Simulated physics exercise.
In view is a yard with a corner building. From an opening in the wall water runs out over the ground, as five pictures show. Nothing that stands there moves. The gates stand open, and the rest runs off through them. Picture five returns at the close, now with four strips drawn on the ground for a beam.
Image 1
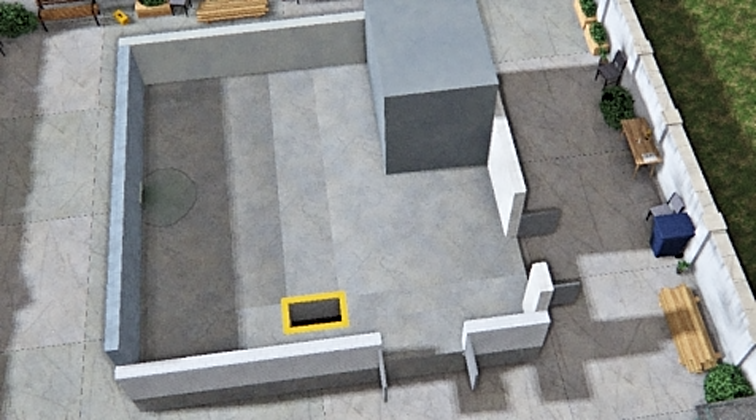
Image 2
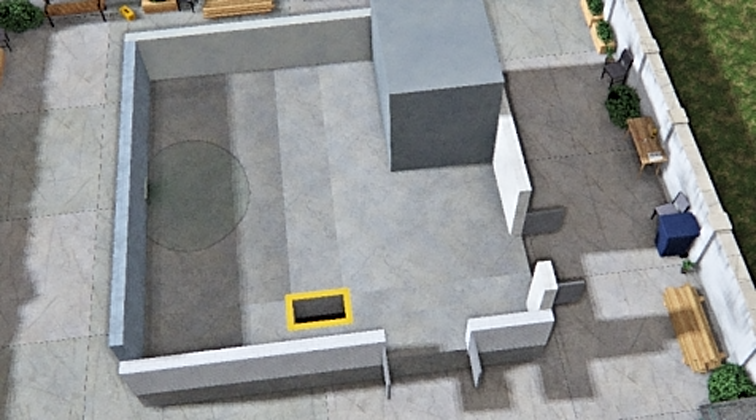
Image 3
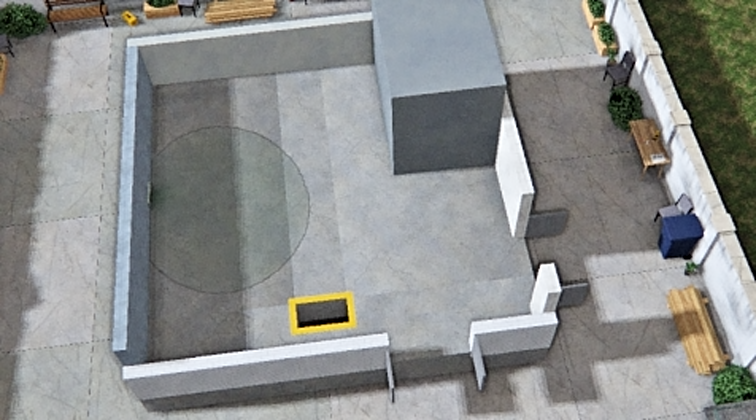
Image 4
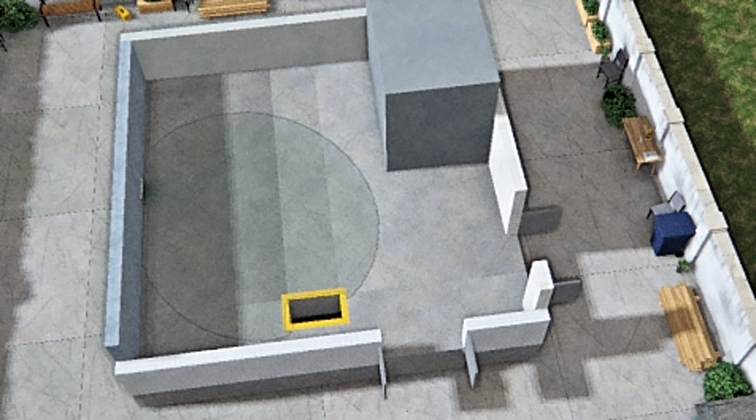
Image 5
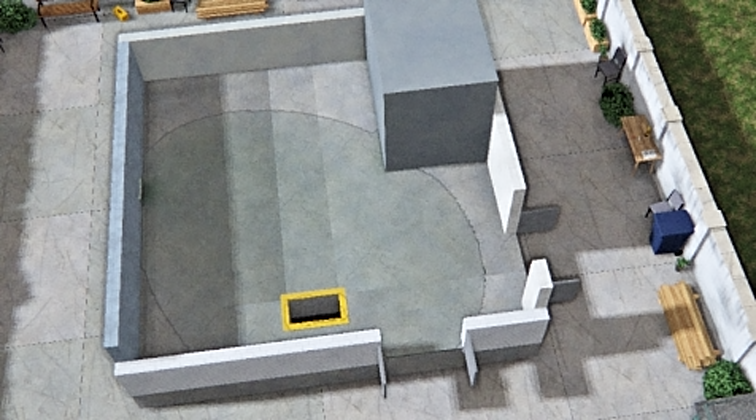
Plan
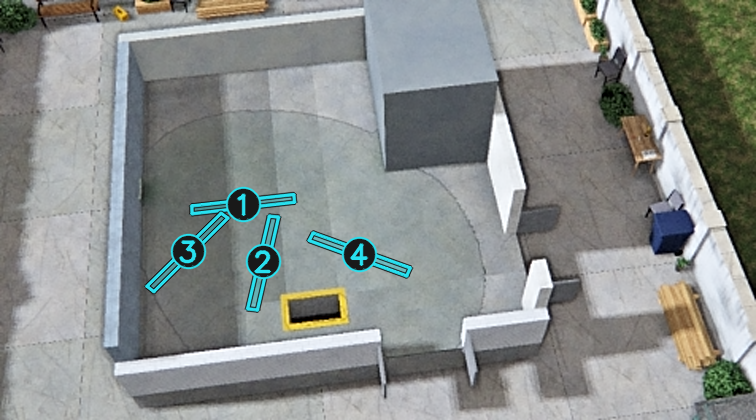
A walled yard with a grey block in its corner lay still while a faint round patch of water near the left wall spread rightward across the paving, reaching around the yellow-edged drain.
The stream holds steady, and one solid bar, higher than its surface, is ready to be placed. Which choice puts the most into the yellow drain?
4 beats the others.
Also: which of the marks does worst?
Place 3.
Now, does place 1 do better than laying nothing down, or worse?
Worse.
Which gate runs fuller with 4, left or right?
The right gate.
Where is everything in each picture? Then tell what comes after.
Outfall at (141, 196); yellow drain at (315, 312); open gate at (421, 345); open gate at (514, 270); 3 % of the ground under water, visible out to (190, 197); yellow drain still dry, in the first picture.
In the second picture, 10 % of the ground under water, visible out to (245, 178); yellow drain still dry.
In the third picture, 23 % of the ground under water, visible out to (303, 223); yellow drain still dry.
In the fourth picture, 43 % of the ground under water, visible out to (351, 294); yellow drain taking water.
In the fifth picture, 67 % of the ground under water, visible out to (478, 300); yellow drain taking water.
In cyan, 1 from (191, 209) to (294, 198); 2 from (252, 309) to (273, 216); 3 from (150, 288) to (224, 215); 4 from (311, 236) to (408, 271).
With 1, about 17 % of the stream goes into the yellow drain, about 83 % out by the gates.
With 2, about 17 % of the stream goes into the yellow drain, about 83 % out by the gates.
With 3, about 7 % of the stream goes into the yellow drain, about 93 % out by the gates.
With 4, about 26 % of the stream goes into the yellow drain, about 74 % out by the gates.
